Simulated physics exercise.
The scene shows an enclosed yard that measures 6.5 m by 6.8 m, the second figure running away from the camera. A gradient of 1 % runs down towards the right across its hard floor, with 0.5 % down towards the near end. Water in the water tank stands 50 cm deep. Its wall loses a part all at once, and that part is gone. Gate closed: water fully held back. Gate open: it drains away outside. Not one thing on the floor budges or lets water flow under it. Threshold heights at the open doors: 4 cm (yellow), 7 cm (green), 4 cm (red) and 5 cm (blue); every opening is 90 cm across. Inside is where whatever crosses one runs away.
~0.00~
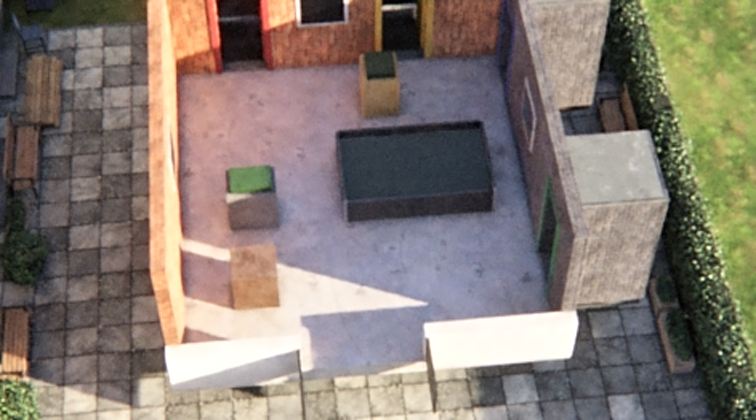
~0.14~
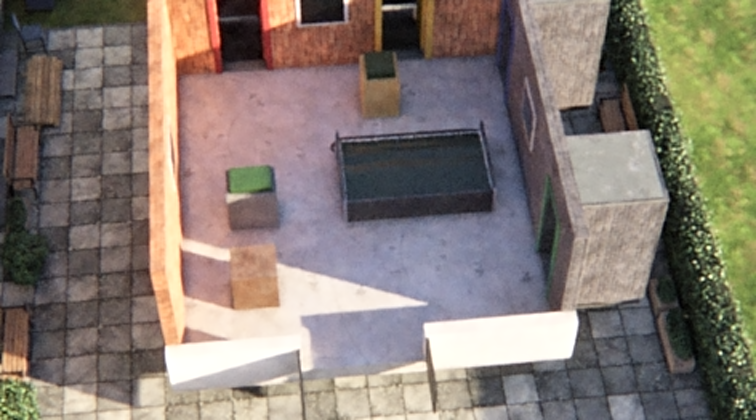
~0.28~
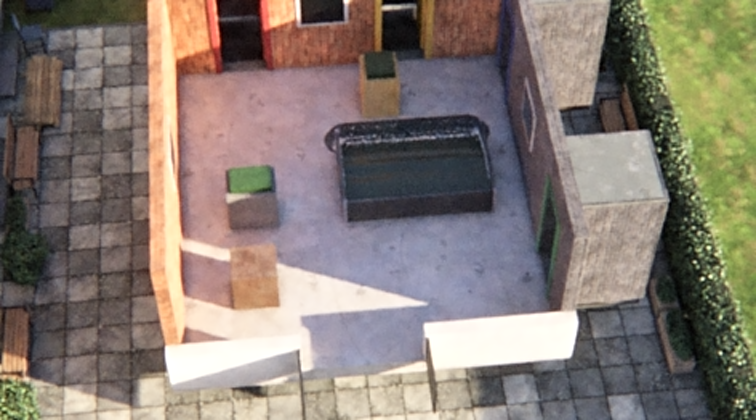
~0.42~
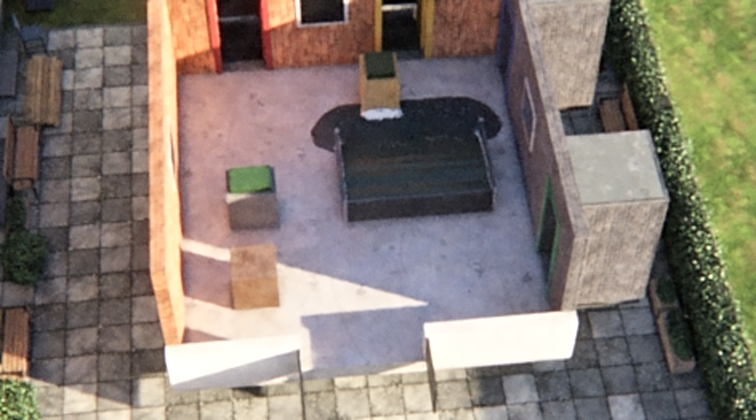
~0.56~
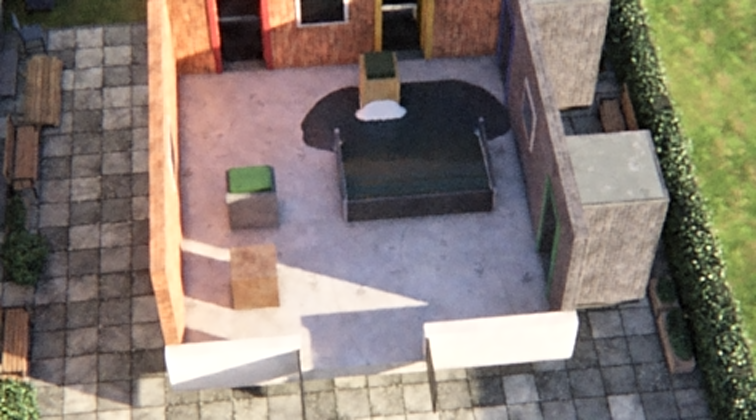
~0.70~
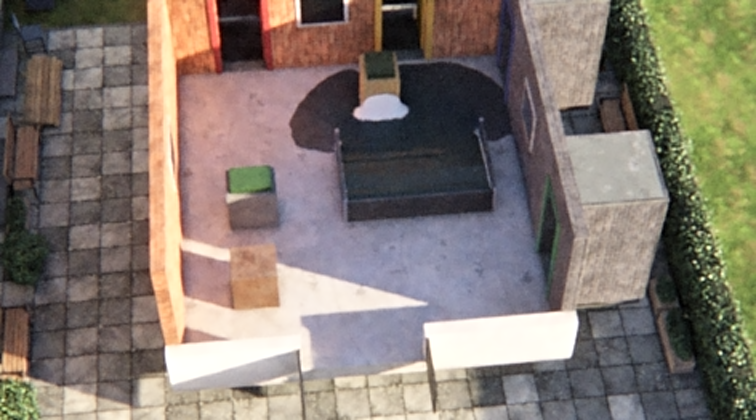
In a walled yard with a few box-shaped blocks, dark water poured over the far side of a big rectangular tank and spread across the pale floor, mostly leftward, wrapping around the nearest block.
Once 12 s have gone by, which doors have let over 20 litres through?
Taking each door: The yellow door has let over 20 litres through; the green door has not let over 20 litres through; the red door has let over 20 litres through; the blue door has let over 20 litres through.
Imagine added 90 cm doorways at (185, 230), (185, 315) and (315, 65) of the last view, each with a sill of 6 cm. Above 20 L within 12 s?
Well, the first is on the low side, the second is on the low side, and the third is on the high side.
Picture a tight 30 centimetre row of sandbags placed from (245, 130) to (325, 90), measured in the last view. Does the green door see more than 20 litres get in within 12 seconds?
Limit check - green: Pass, within.
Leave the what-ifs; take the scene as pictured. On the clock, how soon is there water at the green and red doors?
Arrival: Green 4.5 s, red 1.6 s.
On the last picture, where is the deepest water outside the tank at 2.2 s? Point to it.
Close to pixel (491, 61).
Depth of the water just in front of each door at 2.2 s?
Door by door in cm, yellow shows 20, green shows 0, red shows 10, blue shows 27.
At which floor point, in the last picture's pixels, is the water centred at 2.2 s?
Around (403, 128) in the last picture.
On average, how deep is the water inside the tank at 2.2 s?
About 15 centimetres on average.
After 1.4 s water covers 20 % of the floor and is deepest (34 cm) near (383, 122); yellow door 13 cm at the sill, 52 L in, green door not reached, red door not reached, blue door 10 cm at the sill, 0 L in.
After 2.2 s water covers 30 % of the floor and is deepest (37 cm) near (491, 61); yellow door 20 cm at the sill, 141 L in, green door not reached, red door 10 cm at the sill, 3 L in, blue door 27 cm at the sill, 39 L in.
After 3.5 s water covers 40 % of the floor and is deepest (18 cm) near (499, 101); yellow door 14 cm at the sill, 238 L in, green door not reached, red door 6 cm at the sill, 19 L in, blue door 19 cm at the sill, 186 L in.
After 7.0 s water covers 60 % of the floor and is deepest (10 cm) near (547, 329); yellow door 6 cm at the sill, 305 L in, green door 4 cm at the sill, 0 L in, red door 4 cm at the sill, 35 L in, blue door 10 cm at the sill, 285 L in.
After 12.0 s water covers 85 % of the floor and is deepest (7 cm) near (505, 128); yellow door 5 cm at the sill, 317 L in, green door 3 cm at the sill, 0 L in, red door 2 cm at the sill, 36 L in, blue door 6 cm at the sill, 313 L in.
